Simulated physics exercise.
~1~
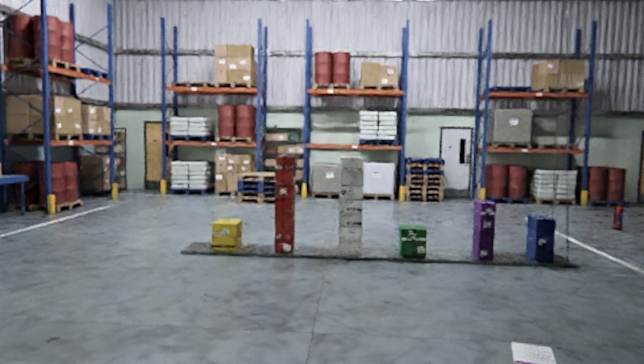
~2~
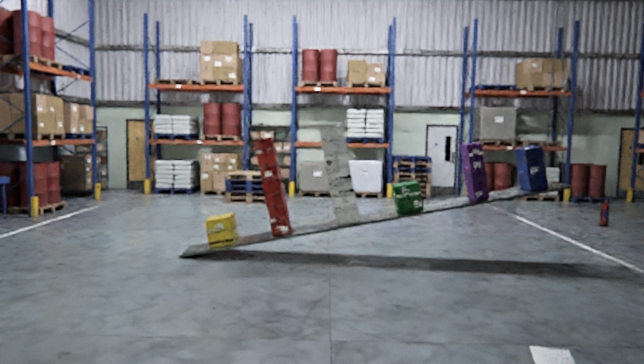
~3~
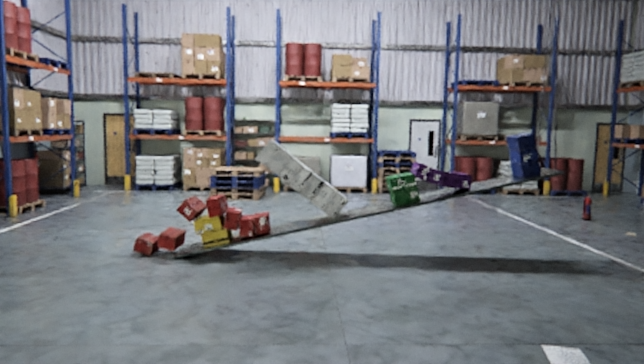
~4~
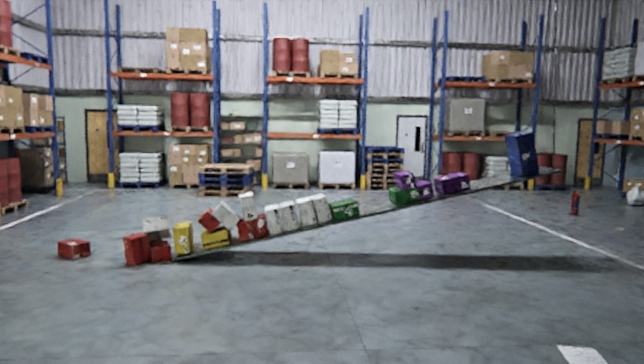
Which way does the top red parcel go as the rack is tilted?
It moves to the left, tumbling towards the low end of the rack and ending up beyond where the yellow pile stood.
A long flat rack lies across the grey floor of a warehouse, seen from the front by a slowly drifting camera, with tall shelves of drums and boxes behind. Piles of parcels stand along it, yellow, red, pale, green, purple and blue from left to right. The right end rises, and the piles tilt left with the rack. The red pile collapses around the yellow one while the pale and purple piles topple leftward. Finally the pale and green parcels lie strewn down the slope, the yellow pile is broken up, and only the blue pile still stands at the raised end.
